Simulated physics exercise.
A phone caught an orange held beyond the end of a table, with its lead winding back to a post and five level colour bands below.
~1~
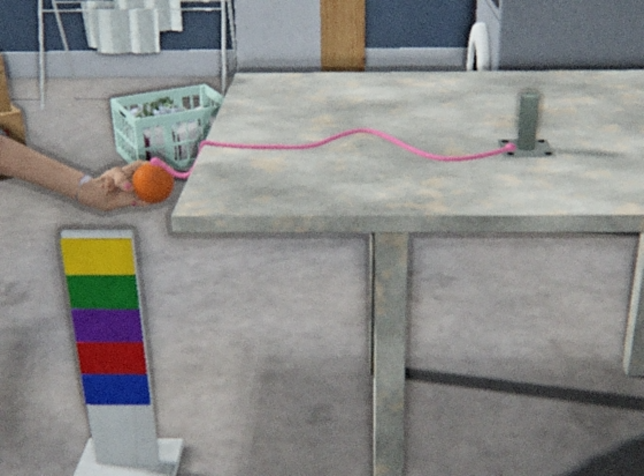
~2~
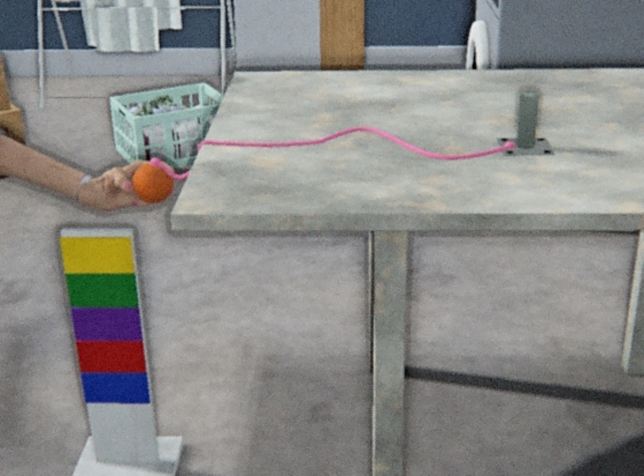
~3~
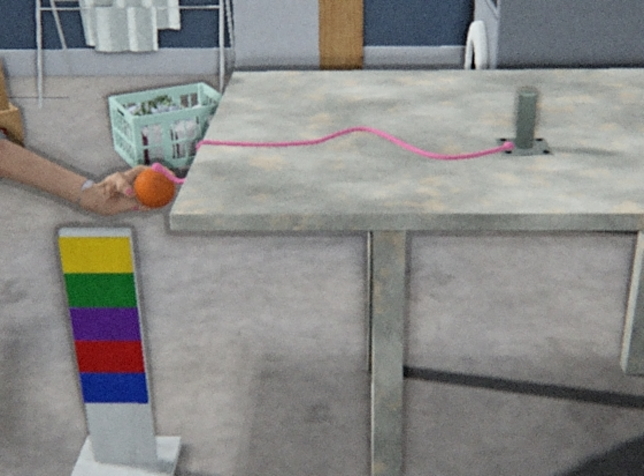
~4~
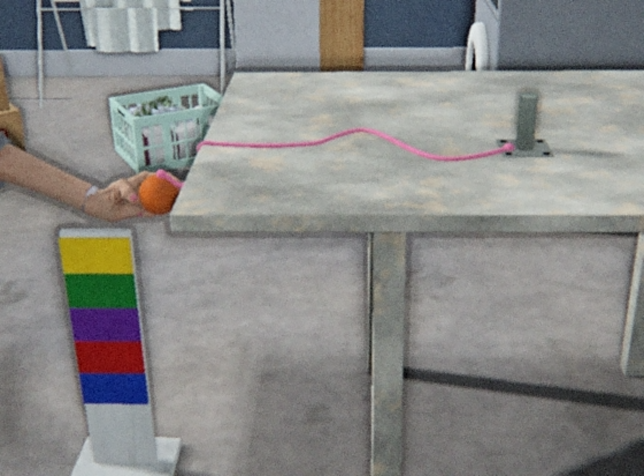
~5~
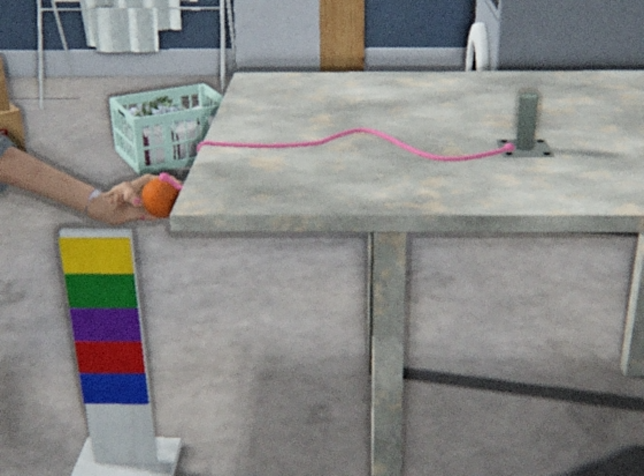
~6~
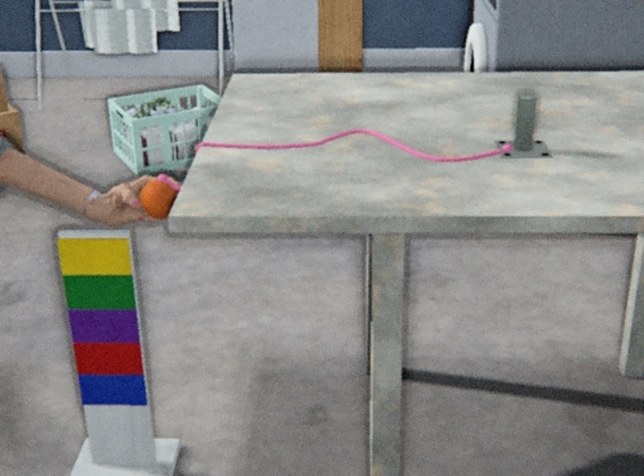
An orange held in a hand beyond the left end of a table shifts slightly right and down, toward the table's edge, then stays nearly still in the fingers. Its pink lead winds back across the tabletop to a short post, barely changing, while the striped colour bands below remain motionless.
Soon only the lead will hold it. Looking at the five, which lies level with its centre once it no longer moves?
The green one lies level with its centre.
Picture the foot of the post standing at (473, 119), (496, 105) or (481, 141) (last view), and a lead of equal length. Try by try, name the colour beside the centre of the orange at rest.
Purple; green; purple.
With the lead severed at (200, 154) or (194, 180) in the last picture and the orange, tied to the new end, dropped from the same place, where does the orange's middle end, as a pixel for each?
In order, about (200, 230) and about (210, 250).
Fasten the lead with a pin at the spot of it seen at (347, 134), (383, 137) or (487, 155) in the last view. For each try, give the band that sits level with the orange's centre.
For the first place it's yellow, for the second yellow, and for the third green.
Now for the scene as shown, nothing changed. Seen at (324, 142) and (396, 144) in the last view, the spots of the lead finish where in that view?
The first one ends up at (263, 142) and the second one at (365, 145).
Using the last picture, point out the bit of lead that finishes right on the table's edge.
In the last picture it is at roughly (259, 147).
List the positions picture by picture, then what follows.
In the first frame, orange (153, 183); yellow (98, 258); green (102, 293); purple (107, 327); red (111, 359); blue (116, 391).
In the second frame, orange (154, 183); lead through (482, 154) (410, 147) (355, 130) (289, 145) (208, 144).
In the third frame, orange (155, 188).
In the fourth frame, orange (160, 195); lead through (481, 156) (409, 149) (354, 131) (288, 146) (207, 144).
In the fifth frame, orange (162, 198).
In the sixth frame, orange (161, 199); lead through (480, 157) (408, 150) (352, 132) (287, 147) (206, 146).
Early on, orange near (232, 290); level with green.
Midway, orange near (196, 292); level with green.
Finally, orange near (208, 293); level with green. Its centre hangs level with the green band.
